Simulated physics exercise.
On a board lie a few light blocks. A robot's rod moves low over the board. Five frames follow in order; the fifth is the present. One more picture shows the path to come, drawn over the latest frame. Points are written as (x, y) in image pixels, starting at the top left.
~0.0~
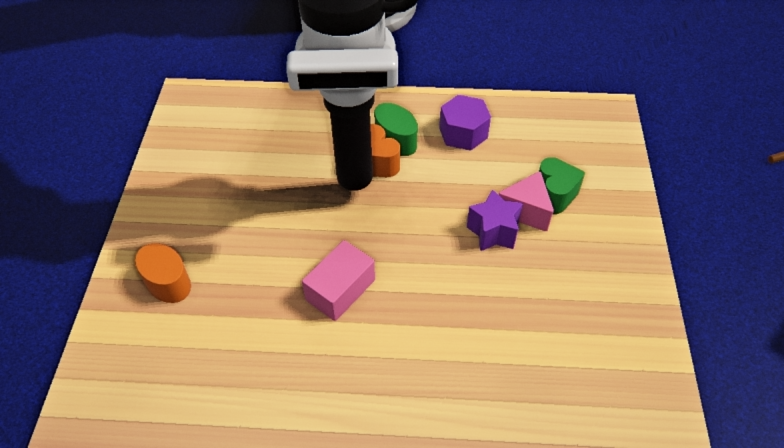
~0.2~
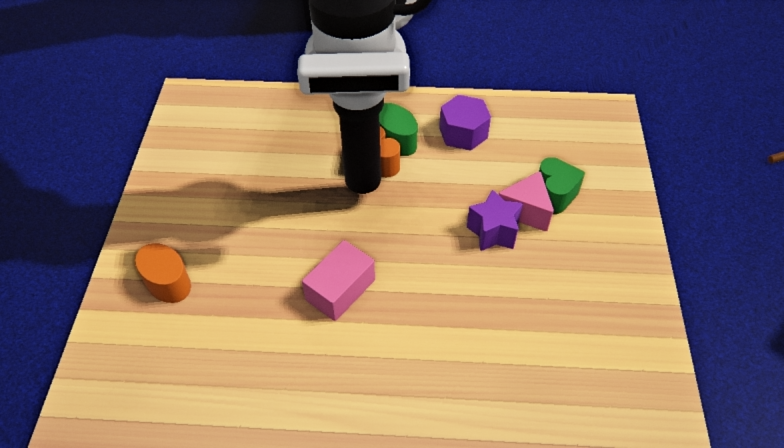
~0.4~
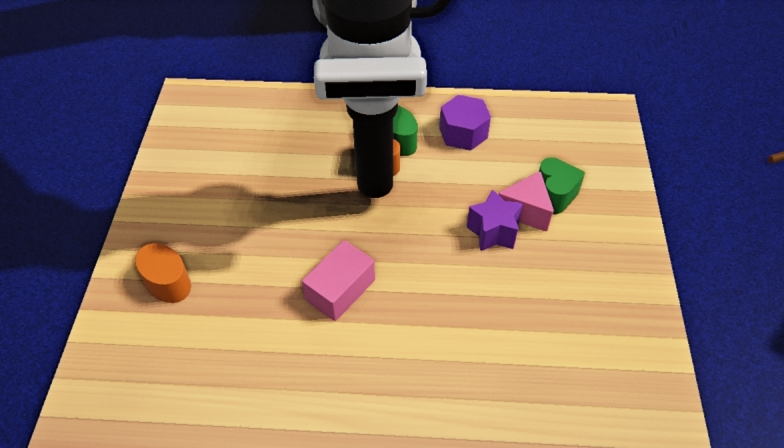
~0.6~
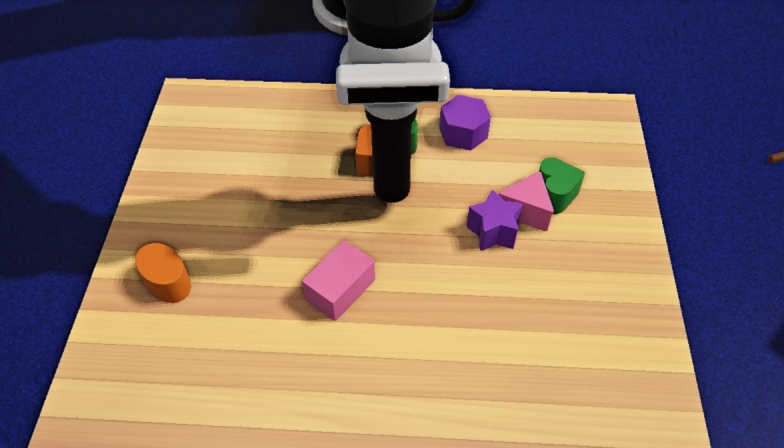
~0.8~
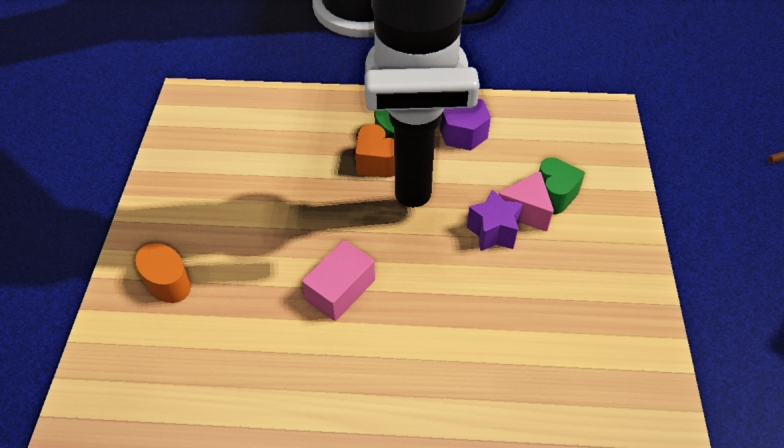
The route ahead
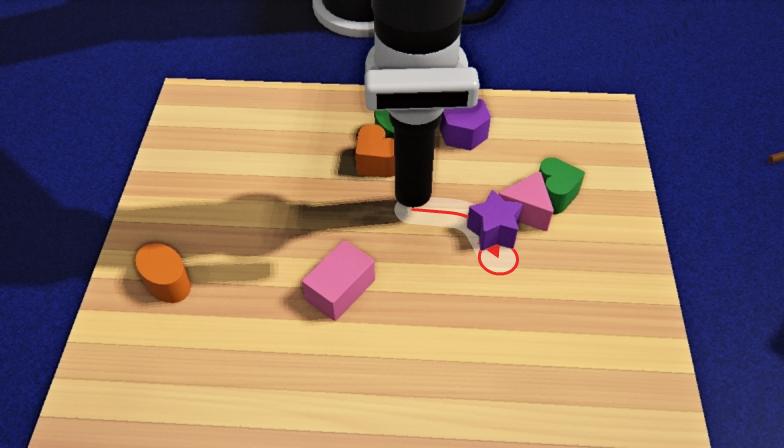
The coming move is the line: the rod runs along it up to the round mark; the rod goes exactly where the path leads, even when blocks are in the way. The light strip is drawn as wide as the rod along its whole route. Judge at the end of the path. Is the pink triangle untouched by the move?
The answer is yes.
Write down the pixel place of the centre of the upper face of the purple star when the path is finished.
My prediction: (541, 248).
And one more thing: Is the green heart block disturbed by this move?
The green heart block will stay where it stands.
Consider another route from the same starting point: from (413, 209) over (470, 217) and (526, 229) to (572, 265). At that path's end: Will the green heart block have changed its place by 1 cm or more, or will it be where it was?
The push reaches it.
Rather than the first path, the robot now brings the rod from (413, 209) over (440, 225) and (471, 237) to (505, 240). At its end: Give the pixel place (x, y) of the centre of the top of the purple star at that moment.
It comes to (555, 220).
Path on the board, from (413, 209) via (450, 213) and (482, 228), ending at (498, 258).
What follows on the original path. One third of the way, rod (452, 198); nothing pushed yet.
Two thirds of the way, rod (485, 215); purple star (518, 228), turned 10° anticlockwise.
At the end, rod (501, 244); purple star (541, 248), turned 30° anticlockwise; pink triangle in place; green heart block in place.
